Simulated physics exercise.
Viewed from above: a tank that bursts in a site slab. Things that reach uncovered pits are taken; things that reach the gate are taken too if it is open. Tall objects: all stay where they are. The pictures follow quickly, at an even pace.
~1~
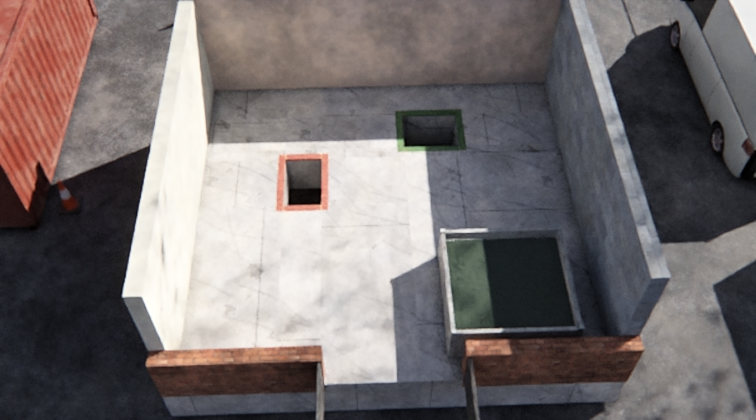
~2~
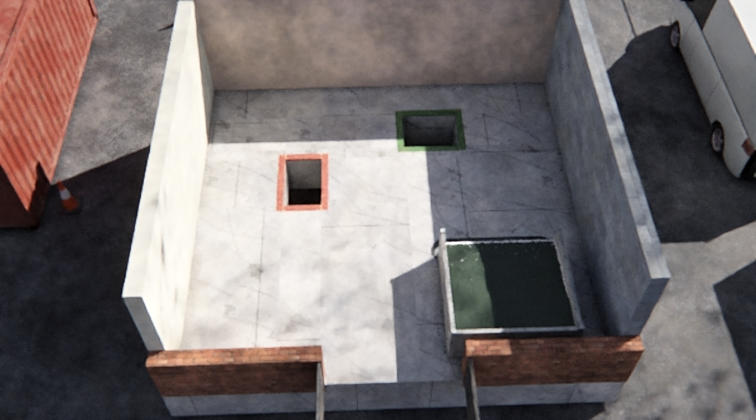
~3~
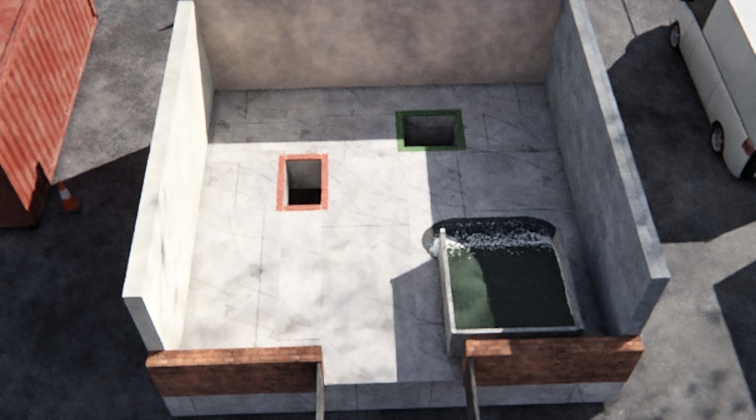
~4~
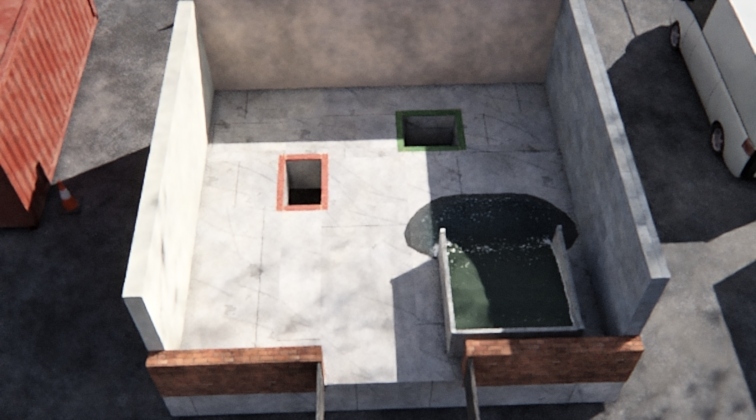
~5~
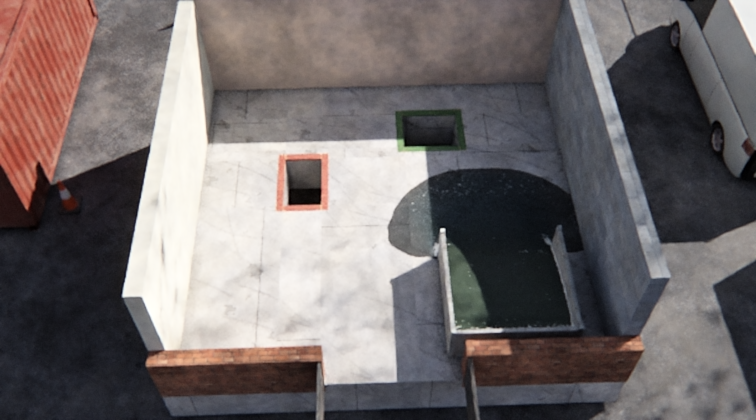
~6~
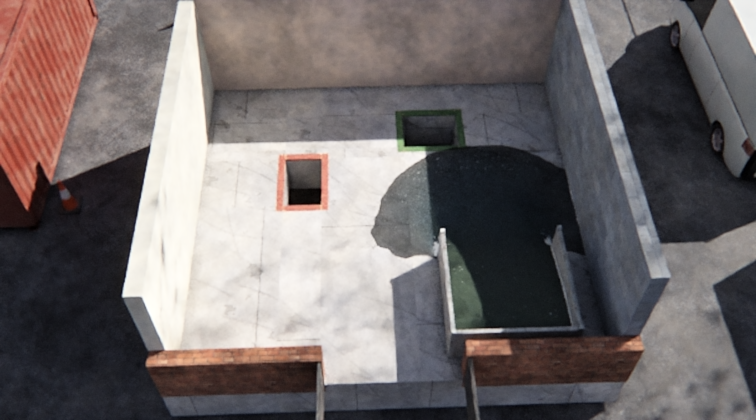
The footage shows a tank of dark water on a walled concrete slab with two open pits, one framed red and one green; its far side gives way, and water pours out, spreading across the slab toward the back.
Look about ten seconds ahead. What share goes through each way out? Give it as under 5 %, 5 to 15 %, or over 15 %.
The gate fails to reach five per cent; the red pit lies in the five-to-fifteen range; the green pit passes fifteen per cent.
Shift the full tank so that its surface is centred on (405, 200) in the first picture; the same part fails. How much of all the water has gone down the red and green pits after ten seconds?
I'd guess red takes near 6 % and green near 50 %.
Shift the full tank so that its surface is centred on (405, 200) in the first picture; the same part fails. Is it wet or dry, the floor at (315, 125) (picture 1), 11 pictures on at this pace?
There: Awash.
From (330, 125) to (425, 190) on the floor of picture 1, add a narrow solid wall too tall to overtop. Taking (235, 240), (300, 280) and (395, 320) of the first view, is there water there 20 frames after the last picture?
Listed order - dry, dry, dry.
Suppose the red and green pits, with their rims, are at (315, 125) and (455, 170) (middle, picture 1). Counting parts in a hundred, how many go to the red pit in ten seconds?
Red: 20 %.
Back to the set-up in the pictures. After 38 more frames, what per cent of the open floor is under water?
Near 55 in a hundred.
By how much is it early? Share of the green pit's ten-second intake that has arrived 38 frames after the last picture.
Around 80 in a hundred.
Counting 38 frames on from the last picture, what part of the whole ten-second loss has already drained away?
My guess would be around 75 percent.
A moment on, water covers 35 % of the floor; the gate 0 %, the red pit 0 %, the green pit 4 %.
Next, water covers 45 % of the floor; the gate 0 %, the red pit 0 %, the green pit 12 %.
Then, water covers 45 % of the floor; the gate 0 %, the red pit 1 %, the green pit 21 %.
Later, water covers 55 % of the floor; the gate 0 %, the red pit 3 %, the green pit 36 %.
In the end, water covers 90 % of the floor; the gate 0 %, the red pit 7 %, the green pit 44 %.
